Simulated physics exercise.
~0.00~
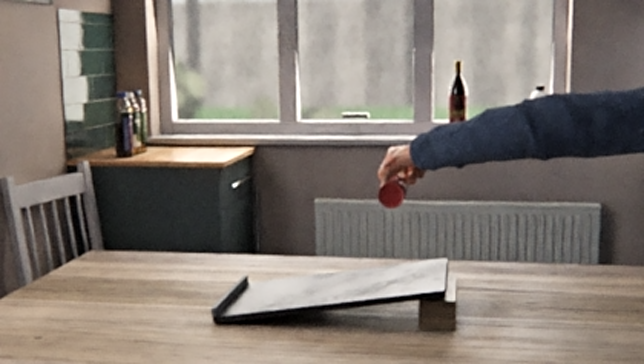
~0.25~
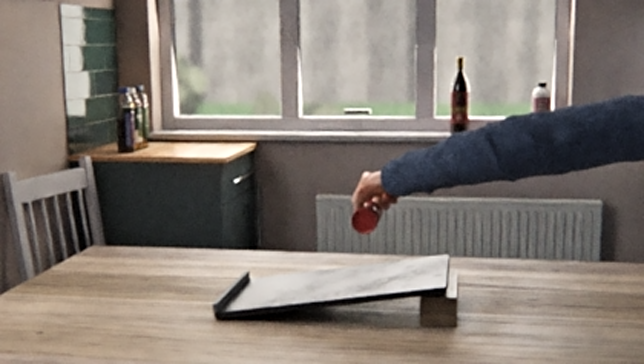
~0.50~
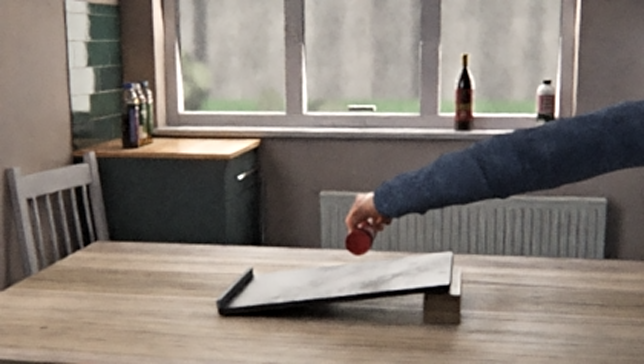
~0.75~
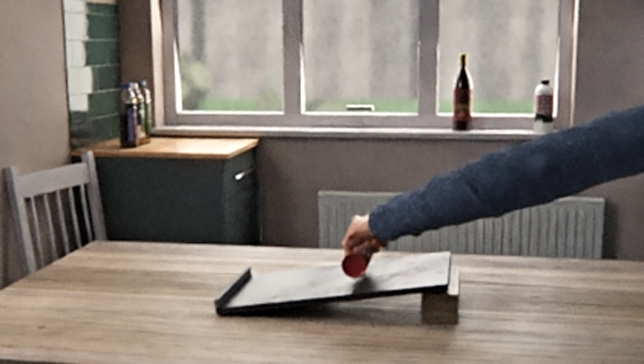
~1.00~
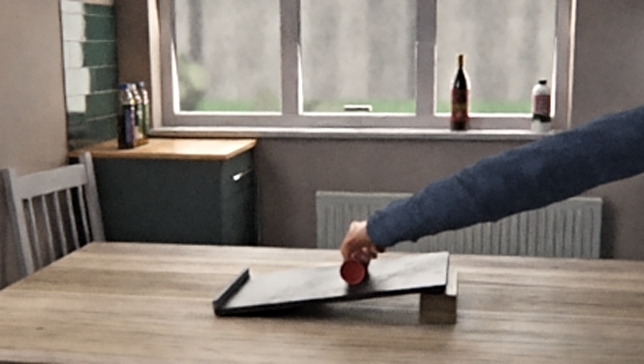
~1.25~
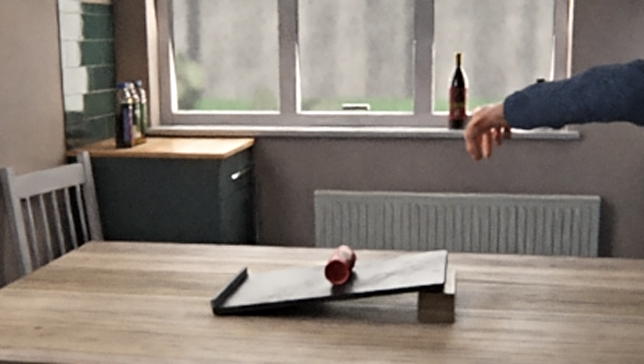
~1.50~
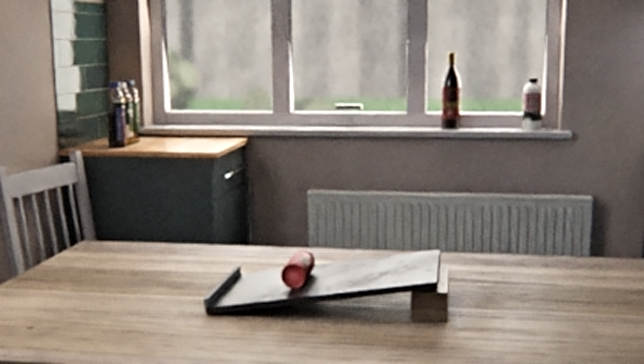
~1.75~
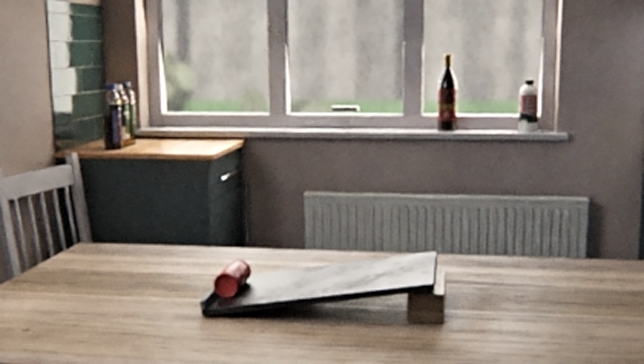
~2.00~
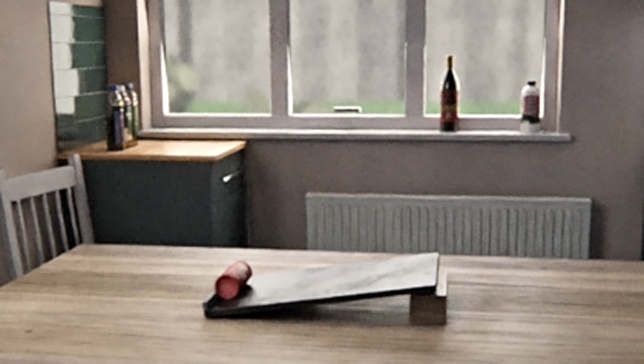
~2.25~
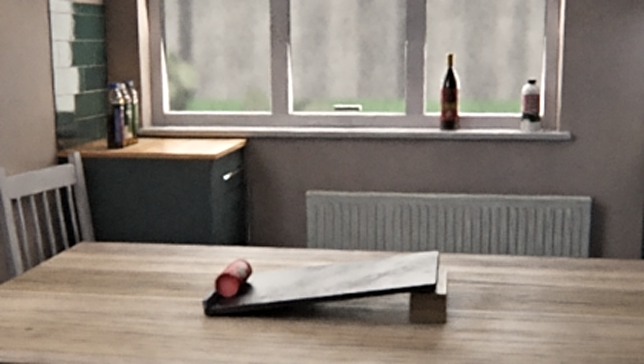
At first, a hand reaches in from the right, holding a red shaker on its side above a tilted board on a wooden table. The board's right end is propped on a small block, and its lower left end has a raised lip. The hand moves left and down until the shaker rests on the slope. Then it lets go and draws back to the right, and the shaker starts rolling or sliding downhill. It travels left along the board to the lower end, where it stops by the lip and stays, still on its side.
